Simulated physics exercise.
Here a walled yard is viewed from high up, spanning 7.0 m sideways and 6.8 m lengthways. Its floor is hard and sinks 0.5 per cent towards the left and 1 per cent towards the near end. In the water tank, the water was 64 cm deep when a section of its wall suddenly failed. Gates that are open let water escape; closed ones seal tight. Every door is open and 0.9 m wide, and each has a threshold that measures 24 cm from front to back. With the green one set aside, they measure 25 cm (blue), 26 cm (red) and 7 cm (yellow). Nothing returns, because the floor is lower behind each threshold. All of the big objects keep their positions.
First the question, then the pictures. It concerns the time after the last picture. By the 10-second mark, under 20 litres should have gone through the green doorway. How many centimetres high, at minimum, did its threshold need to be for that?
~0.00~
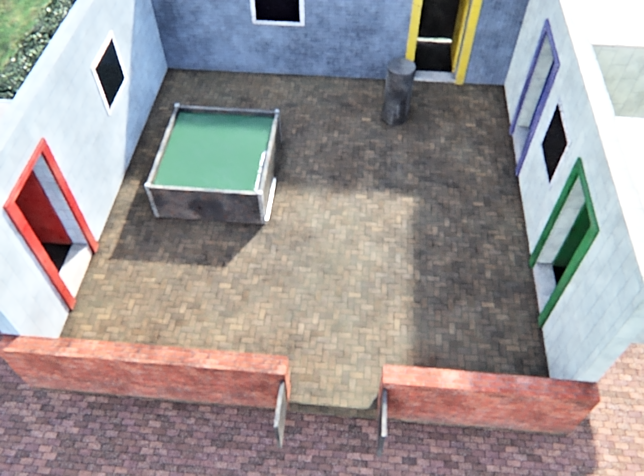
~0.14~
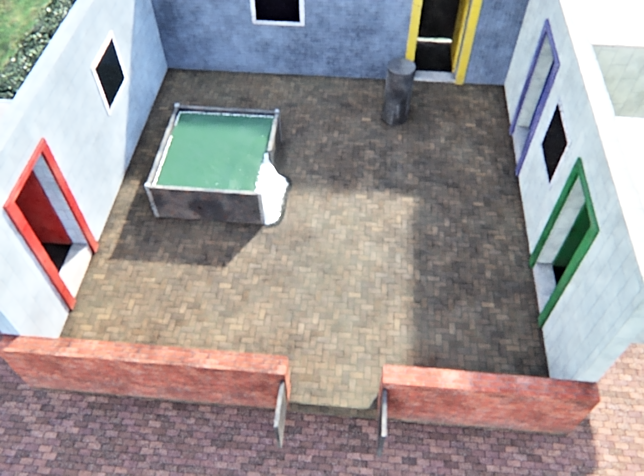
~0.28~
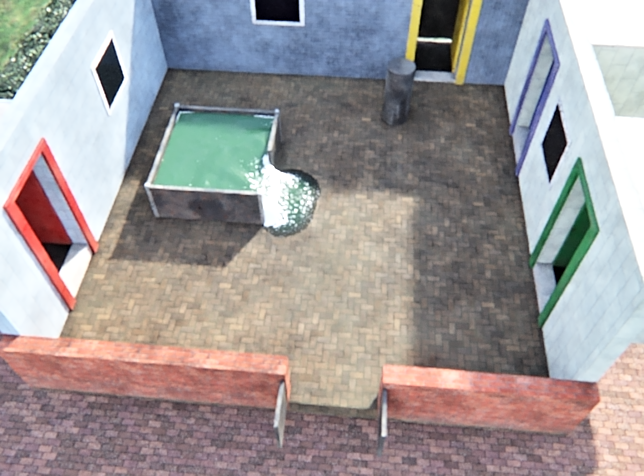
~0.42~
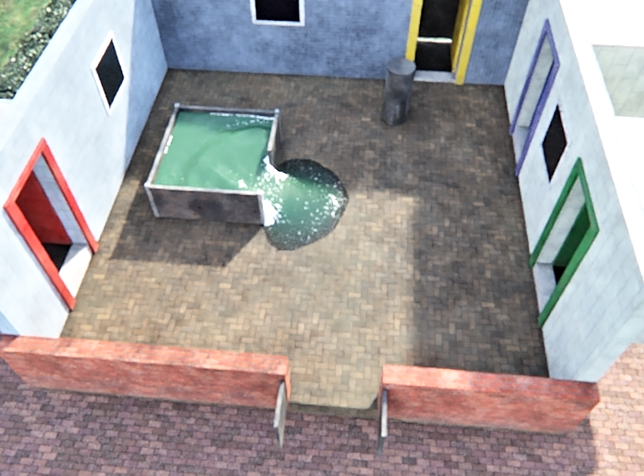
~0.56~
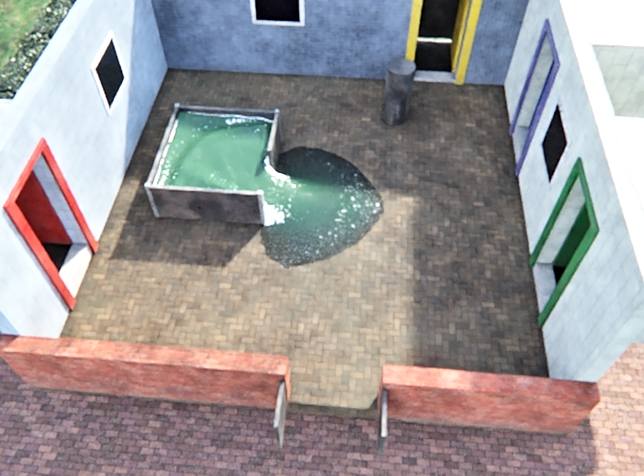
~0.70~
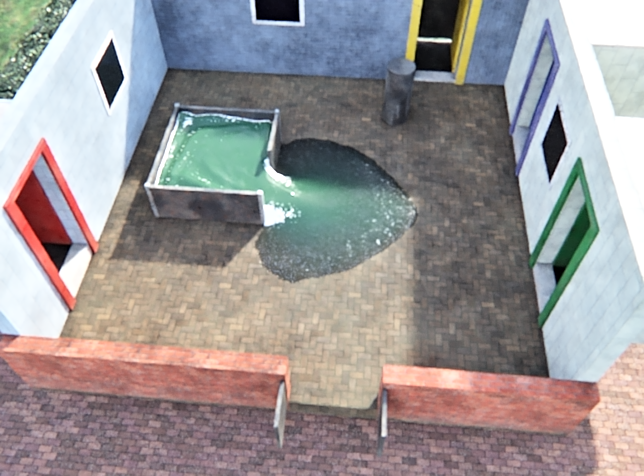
It needed to be about 12 cm high.
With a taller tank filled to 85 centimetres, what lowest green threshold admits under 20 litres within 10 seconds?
In that case, roughly 18 cm.
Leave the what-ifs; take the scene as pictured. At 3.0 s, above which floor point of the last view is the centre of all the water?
The centre of all the water is around (331, 208).
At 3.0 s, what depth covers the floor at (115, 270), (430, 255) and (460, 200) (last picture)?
Approx. 0 / 3 / 3 cm.
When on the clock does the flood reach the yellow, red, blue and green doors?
Reading them off: Yellow 3.8 s, then red 8.5 s, then blue 2.0 s, then green 1.6 s.
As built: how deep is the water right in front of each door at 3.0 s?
Centimetres: Yellow = 0, red = 0, blue = 14, green = 15.
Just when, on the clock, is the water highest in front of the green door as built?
Near 2.6 seconds.
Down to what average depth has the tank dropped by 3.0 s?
The average depth is some 27 cm.
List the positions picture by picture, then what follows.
The first picture shows still water, 64 cm deep, in the water tank at (217, 150); the green door at (558, 254) is dry.
In the second picture, water pours out at (265, 190) and has run 0.3 m, to (280, 215); about 9 cm deep outside, 64 cm at the back.
In the third picture, the front is at (314, 198), 0.8 m from the gap at (266, 192); 0.9 m2 of floor is wet, 64 cm left at the back.
In the fourth picture, the front is at (341, 208), 1.3 m from the gap at (266, 193); 1.8 m2 of floor is wet, 64 cm left at the back.
In the fifth picture, the gap is at (266, 193), the front 1.9 m out at (376, 213); the back of the water tank holds 60 cm.
In the sixth picture, the front is at (412, 215), 2.5 m from the gap at (266, 192); 4.7 m2 of floor is wet, 54 cm left at the back; 2.3 m in a straight line remain to the green door at (558, 254).
After 1.4 s water covers 30 % of the floor, deepest (36 cm) near (271, 203); it has not reached the green door.
After 3.0 s water covers 45 % of the floor, deepest (30 cm) near (527, 379); 15 cm at the green door, 0 litres in over its 18 cm threshold.
After 10.0 s water covers 90 % of the floor, deepest (12 cm) near (49, 365); 6 cm at the green door, 1 litre in over its 18 cm threshold.
At the green door as built, the water arrived by 1.7 s and peaked near 19 cm at 2.6 s.
With a threshold of 10 cm, 39 litres would have come in within the 10 s; with 13.5 cm, 12 litres. So under 20 litres takes about 12 cm.
